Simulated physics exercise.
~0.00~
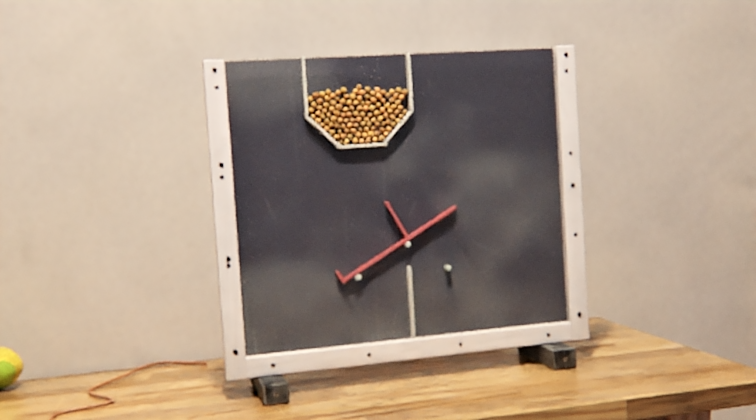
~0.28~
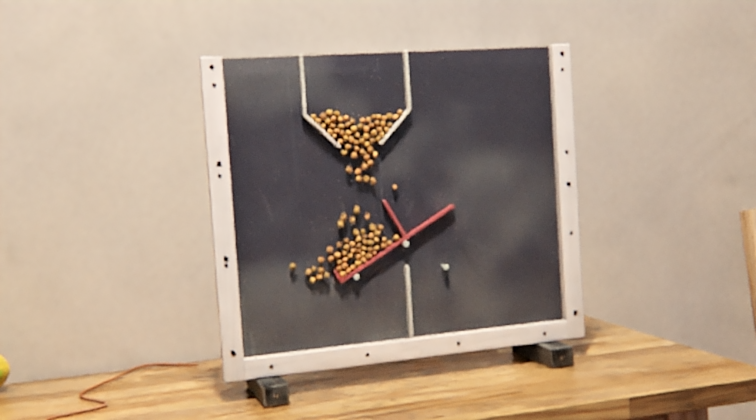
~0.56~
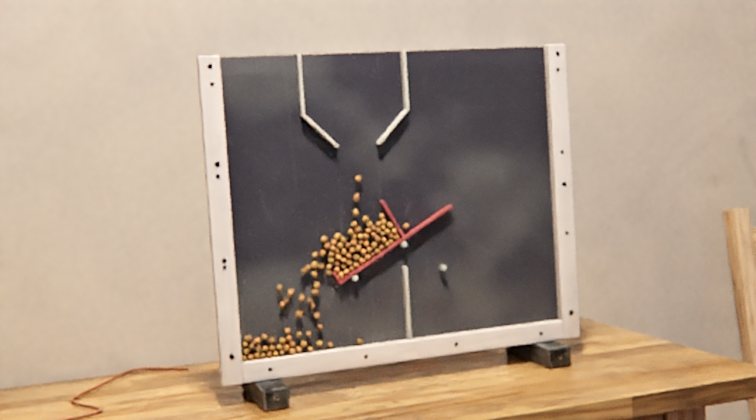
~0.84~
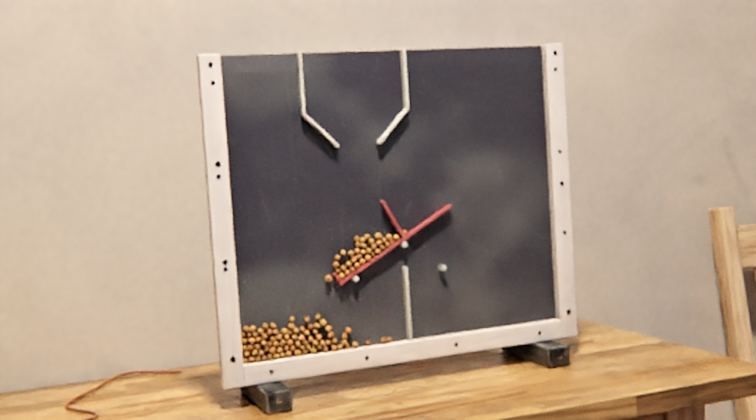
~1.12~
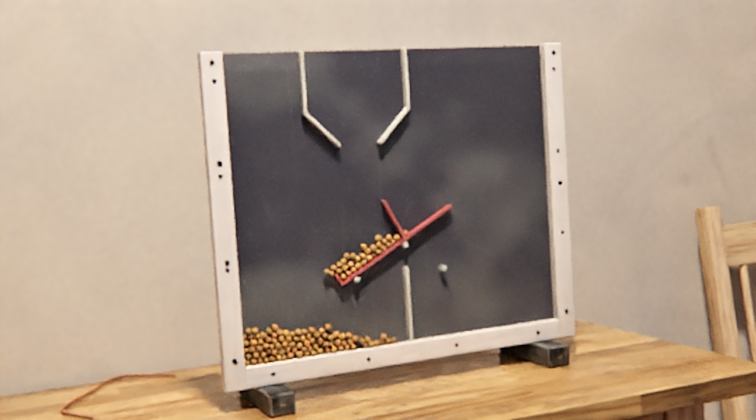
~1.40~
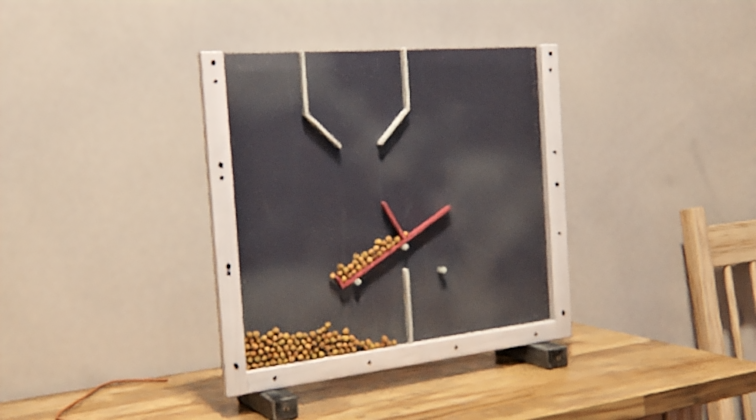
A framed chute drops beads onto a tilted red tray, most spilling into the left bin.
